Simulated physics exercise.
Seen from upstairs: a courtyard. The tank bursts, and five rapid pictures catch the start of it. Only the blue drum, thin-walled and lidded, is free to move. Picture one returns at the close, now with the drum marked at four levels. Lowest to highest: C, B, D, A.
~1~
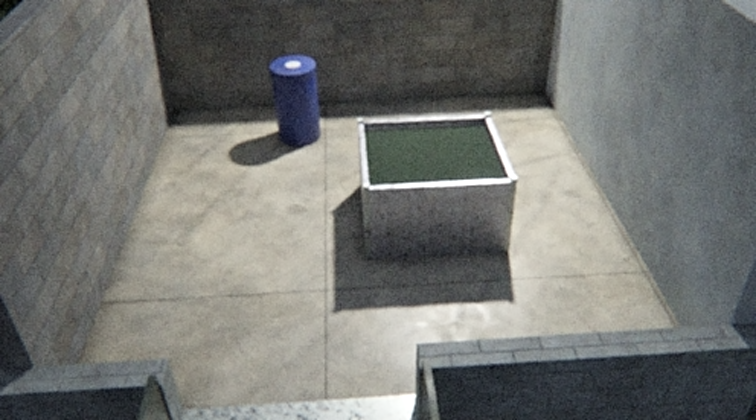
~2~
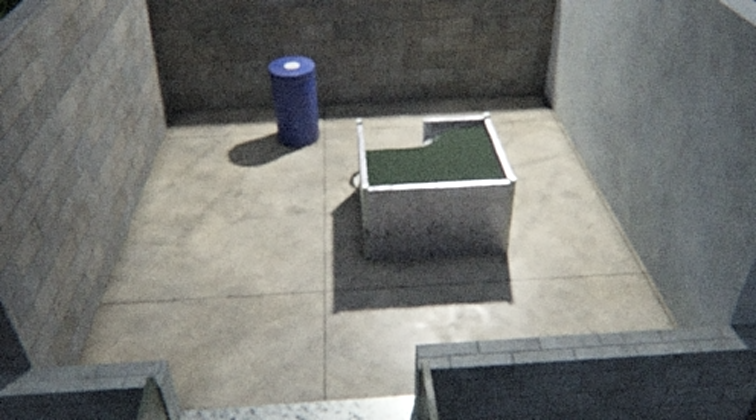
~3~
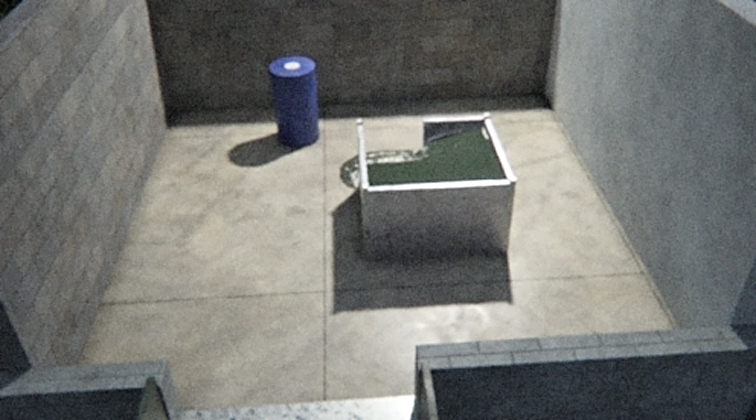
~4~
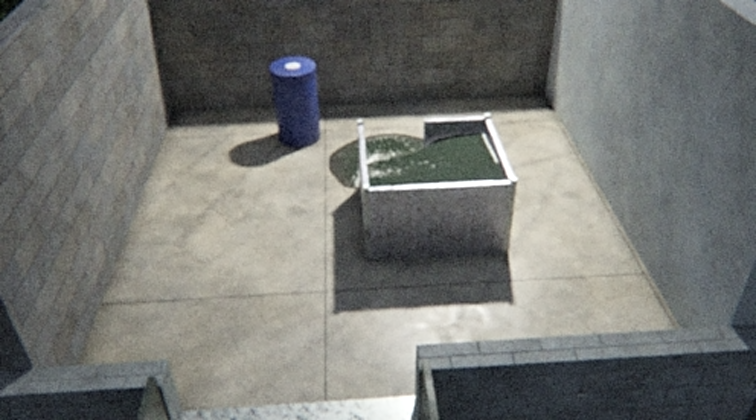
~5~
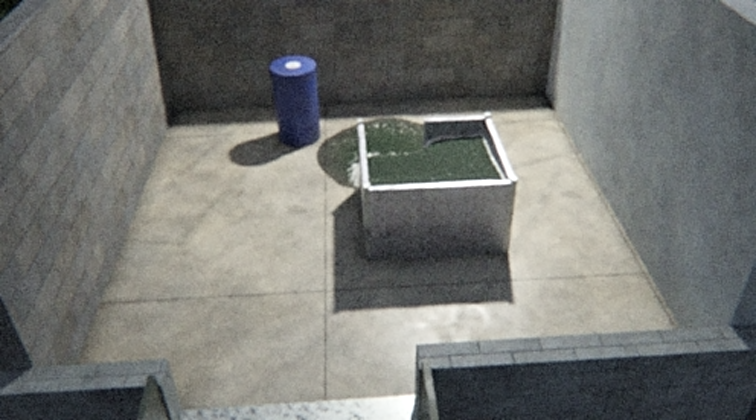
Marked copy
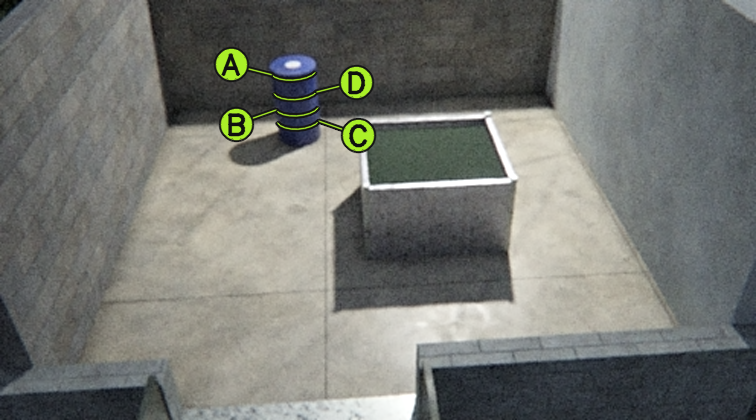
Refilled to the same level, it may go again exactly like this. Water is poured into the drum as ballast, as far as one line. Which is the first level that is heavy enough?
Line C.
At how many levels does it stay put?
All of them.
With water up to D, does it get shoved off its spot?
No, not at all.
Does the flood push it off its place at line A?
No, not at all.
On the marked copy, A at (292, 80); B at (296, 115); C at (297, 129); D at (294, 99); from the bottom up C, B, D, A.
With A, it does not move.
With B, it does not move.
With C, it does not move.
With D, it does not move.
